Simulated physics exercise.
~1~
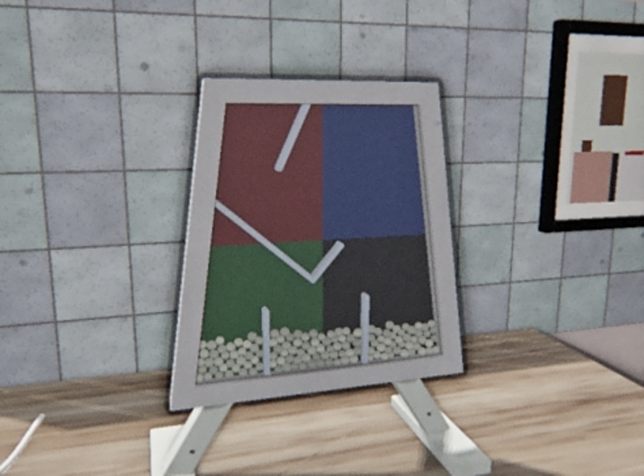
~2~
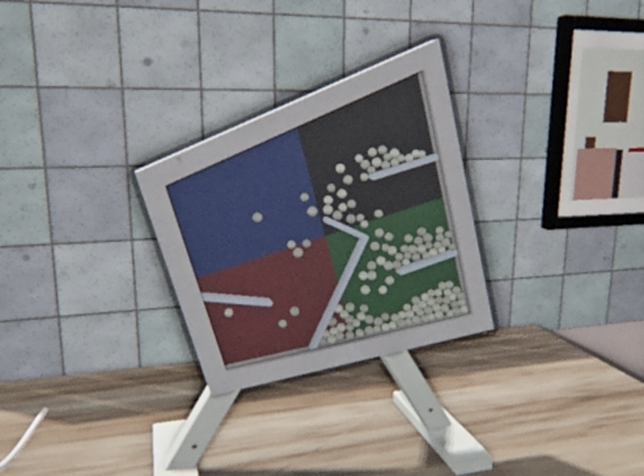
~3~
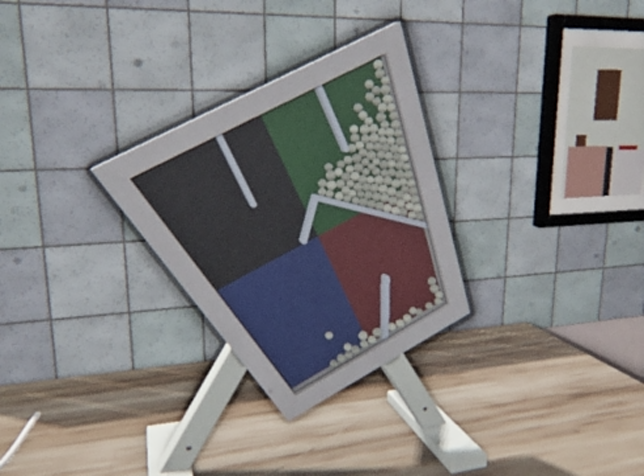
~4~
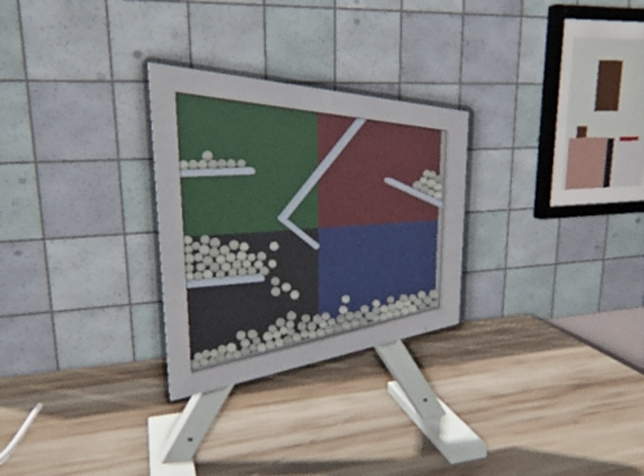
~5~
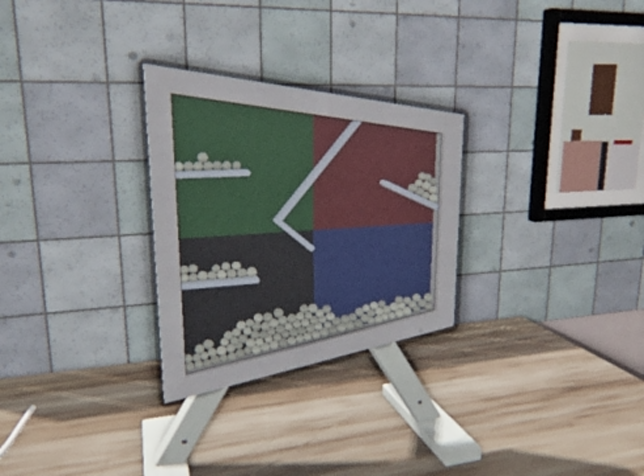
A flat, light-framed box on angled white feet stands on a wooden table before a grey-blue tiled wall, seen from the front by a slightly swaying camera. Its face shows red upper left, blue upper right, green lower left and black lower right, with pale bars and small white balls along the bottom. The box turns anticlockwise, spilling balls through the black and green quarters. It turns further, and most pile up in green above a bent bar. Turning on, it pours them down the left side, and they settle mostly in black, with some in blue and a few on ledges.
